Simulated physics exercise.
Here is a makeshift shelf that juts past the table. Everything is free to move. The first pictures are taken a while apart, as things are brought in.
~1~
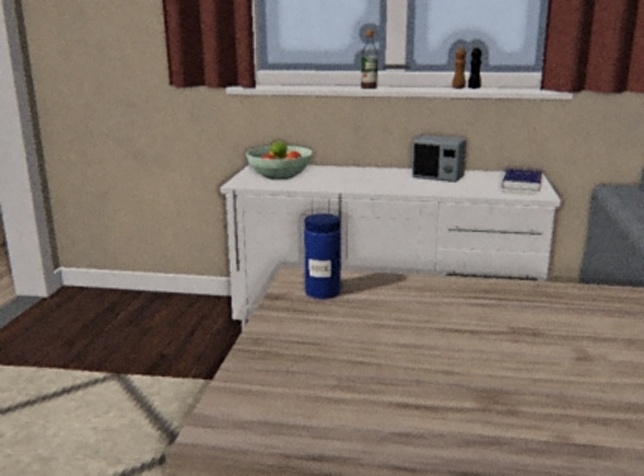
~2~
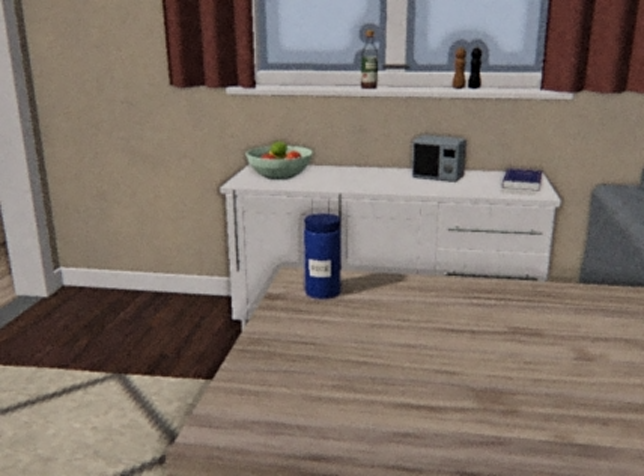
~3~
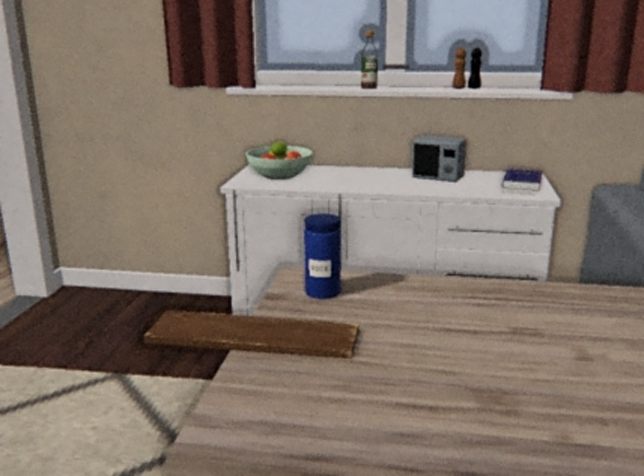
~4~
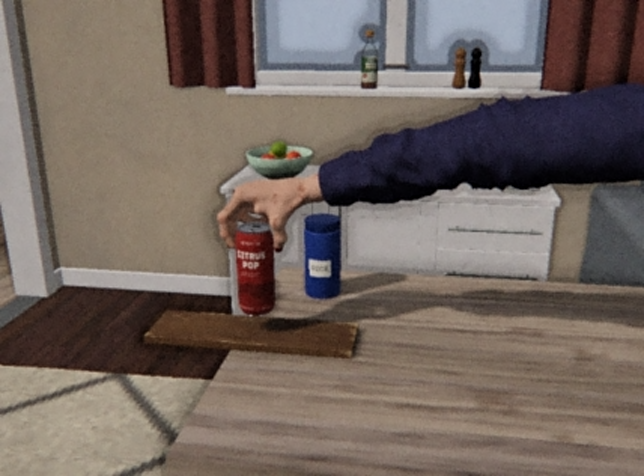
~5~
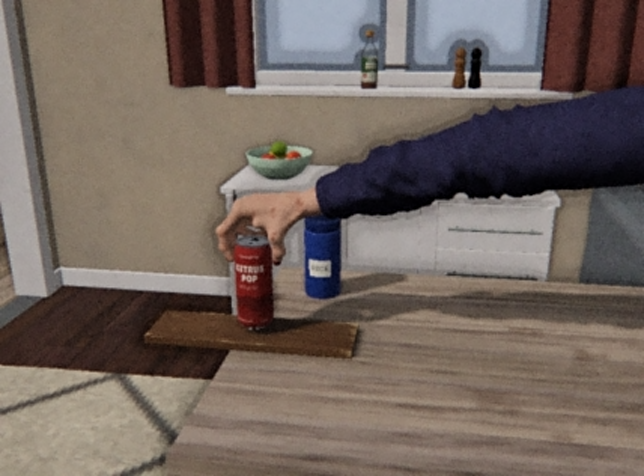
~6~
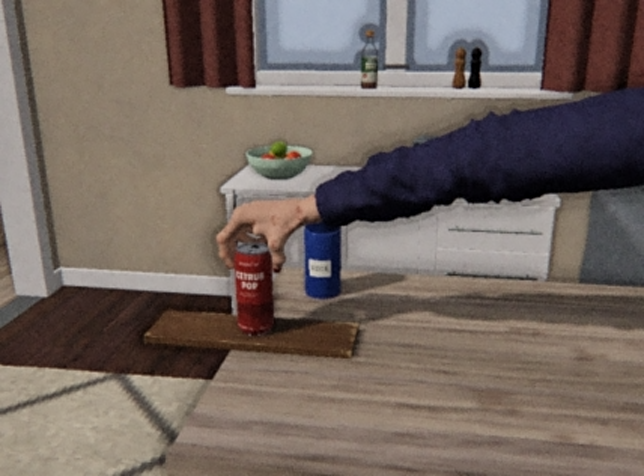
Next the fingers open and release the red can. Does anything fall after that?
The plank stays on the table.
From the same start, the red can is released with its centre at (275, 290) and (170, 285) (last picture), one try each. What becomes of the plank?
In the first case it holds; in the second case it goes over.
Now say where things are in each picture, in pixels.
In the first picture, the last thing is not in view yet.
In the second picture, the last thing is not in view yet.
In the third picture, the last thing is not in view yet; brown plank (253, 333).
The fourth picture shows on its way; red can (256, 270); brown plank (253, 333).
The fifth picture shows on its way; red can (254, 282); brown plank (253, 333).
The sixth picture shows set down, still held; red can (255, 290); brown plank (253, 333).
Then, 0.20 s past the last view, nothing moves.
Then, 0.60 s past the last view, red can resting near (255, 290).
Finally, all 3 still in place. Final places as the last picture's camera would see them, red can near (255, 290). The plank holds.
